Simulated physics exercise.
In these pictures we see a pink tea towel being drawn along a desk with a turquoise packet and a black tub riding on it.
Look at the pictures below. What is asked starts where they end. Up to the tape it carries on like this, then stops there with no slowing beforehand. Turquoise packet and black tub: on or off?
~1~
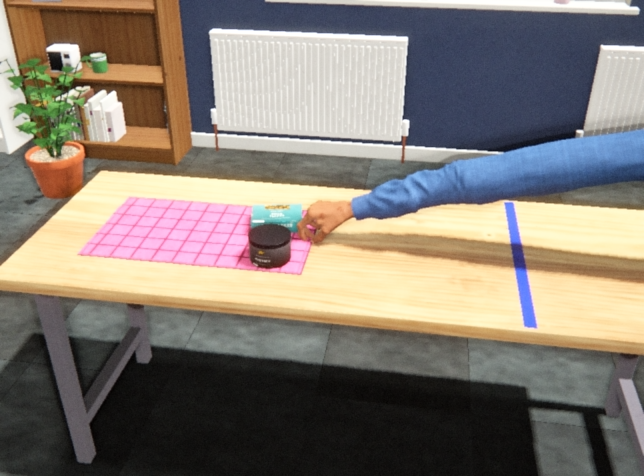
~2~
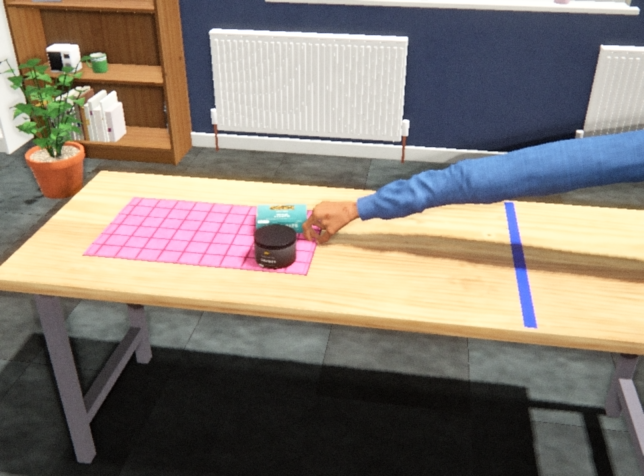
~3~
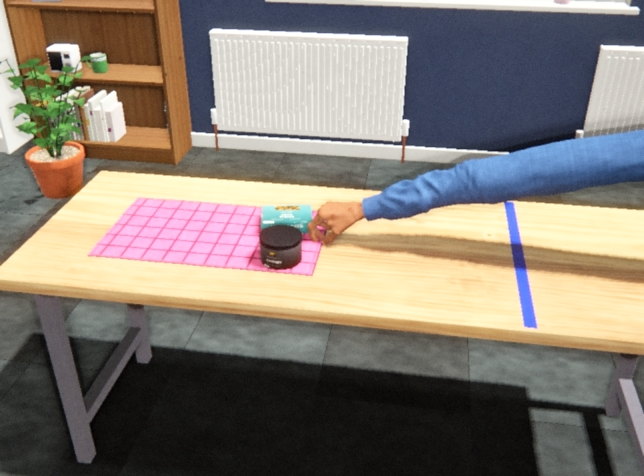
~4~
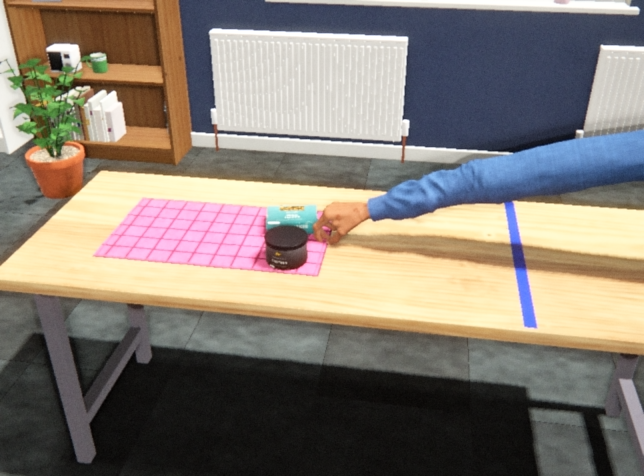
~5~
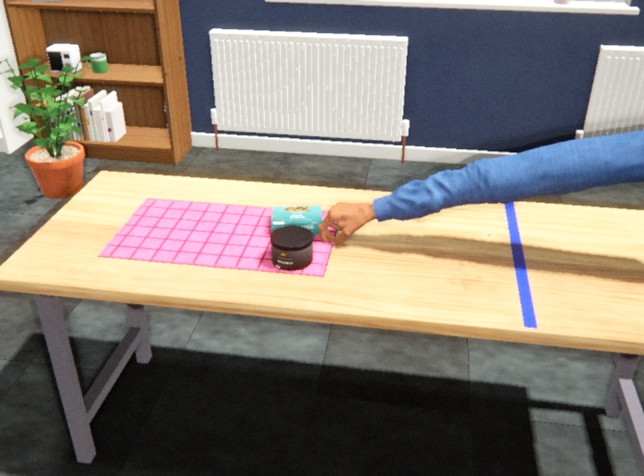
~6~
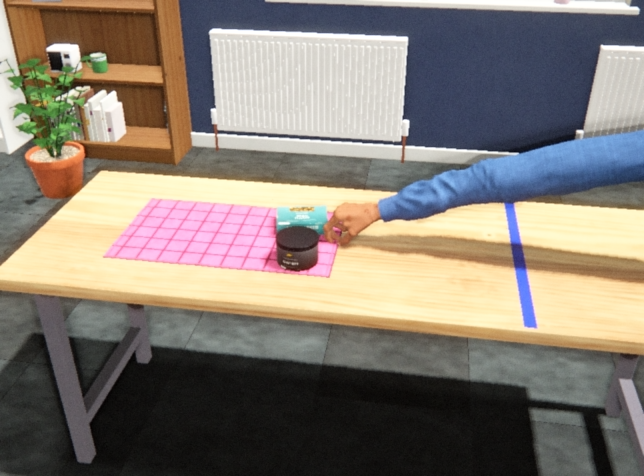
Turquoise packet - on; black tub - on.
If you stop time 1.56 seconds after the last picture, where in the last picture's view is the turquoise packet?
Around (465, 233).
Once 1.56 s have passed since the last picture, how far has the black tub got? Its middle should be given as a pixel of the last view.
Approx. position: (476, 264).
Then, 1.56 s after the last picture, hem short of the tape; turquoise packet on the cloth near (465, 233); black tub on the cloth near (476, 264).
Then, 1.67 s after the last picture, hem at the tape; turquoise packet on the cloth near (473, 234); black tub on the cloth near (486, 265).
At rest, hem at the tape; turquoise packet on the cloth near (473, 234); black tub on the cloth near (486, 265). The turquoise packet keeps its seat and the black tub stays on the cloth.
